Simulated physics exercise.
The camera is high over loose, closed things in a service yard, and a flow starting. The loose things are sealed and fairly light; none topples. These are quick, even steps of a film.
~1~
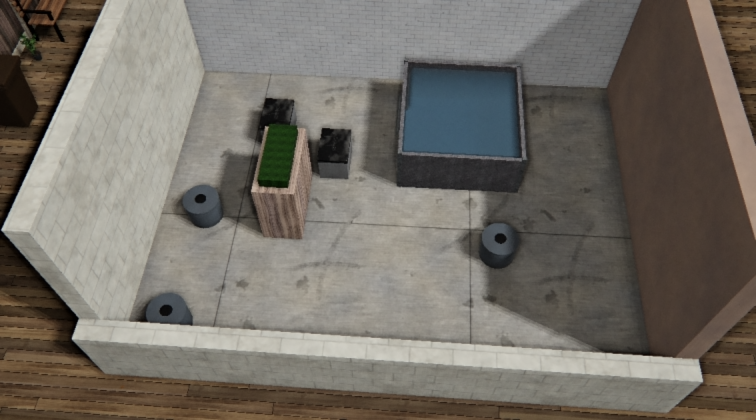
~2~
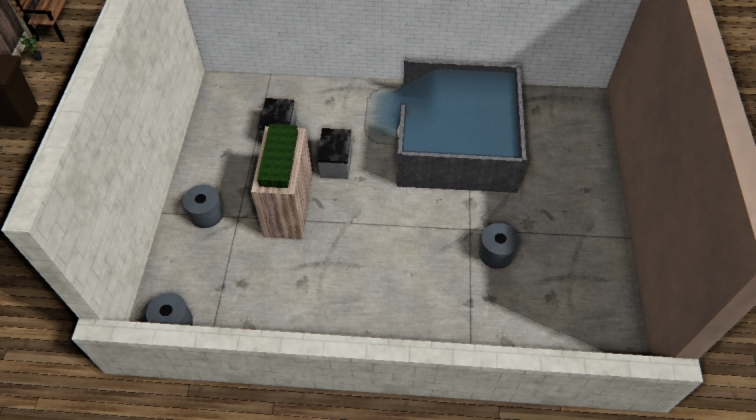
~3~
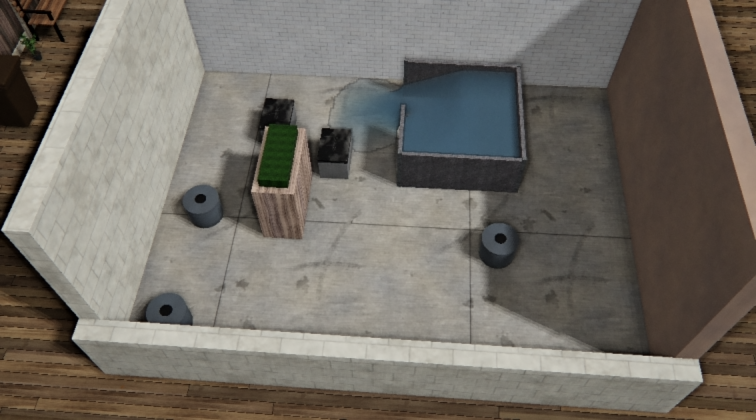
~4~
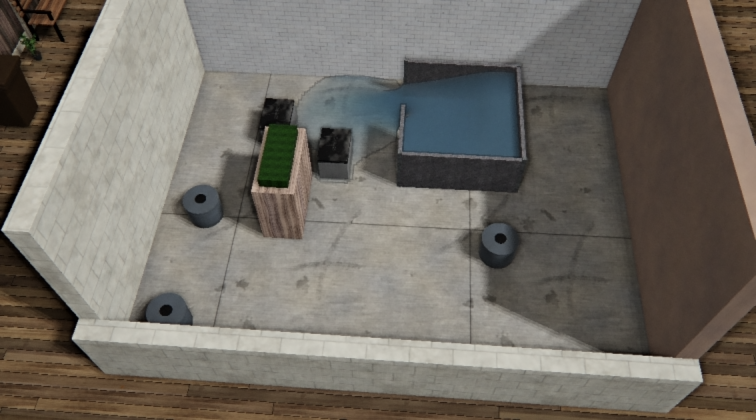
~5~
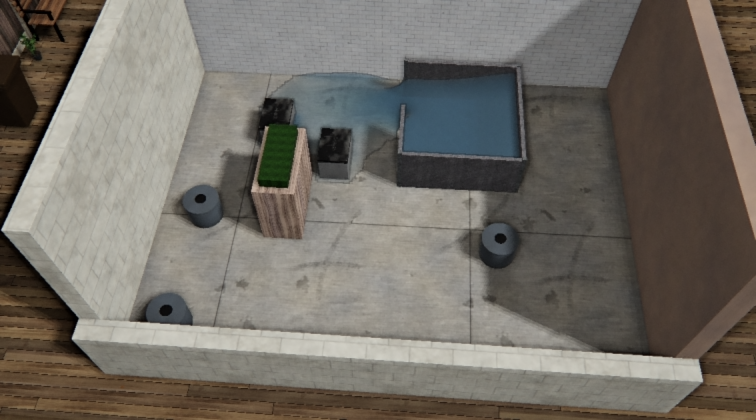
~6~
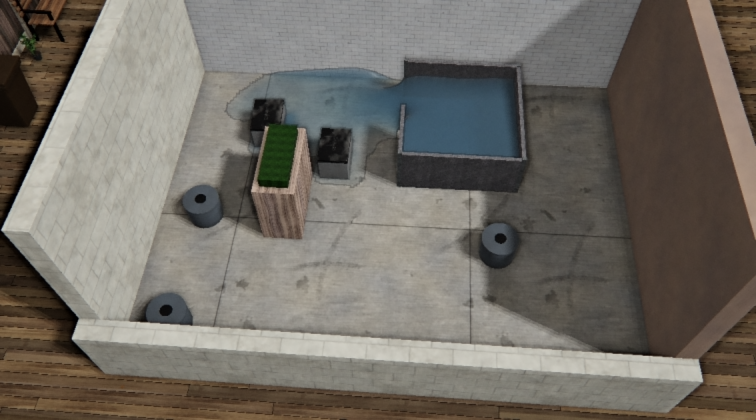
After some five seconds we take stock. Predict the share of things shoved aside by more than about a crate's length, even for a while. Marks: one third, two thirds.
Share: From one to two thirds.
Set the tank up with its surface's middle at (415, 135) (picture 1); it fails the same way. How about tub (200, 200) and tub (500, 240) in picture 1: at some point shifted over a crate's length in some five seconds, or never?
In turn: Moved that far, never so far.
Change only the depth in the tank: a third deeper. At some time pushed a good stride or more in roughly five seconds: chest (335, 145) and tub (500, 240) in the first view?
As listed: Never so far, never so far.
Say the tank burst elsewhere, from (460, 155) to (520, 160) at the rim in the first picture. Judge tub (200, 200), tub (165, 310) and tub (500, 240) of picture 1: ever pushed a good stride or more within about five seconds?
In turn: Short of that, shifted that much, moved that far.
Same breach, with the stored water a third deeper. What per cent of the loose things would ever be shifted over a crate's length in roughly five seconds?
Near 60 in a hundred.
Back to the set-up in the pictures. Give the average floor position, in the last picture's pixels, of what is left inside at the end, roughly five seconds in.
Around (365, 266).
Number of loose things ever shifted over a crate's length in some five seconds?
It comes to 3.
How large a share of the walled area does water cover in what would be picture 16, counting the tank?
Roughly 35 per cent.
A moment on, 1 of 5 are well off their spots; 0 afloat.
Next, 1 of 5 are well off their spots; 1 afloat.
Later, 2 of 5 are well off their spots; 2 afloat.
In the end, 3 of 5 are well off their spots, and 3 have been at some point; 1 afloat.
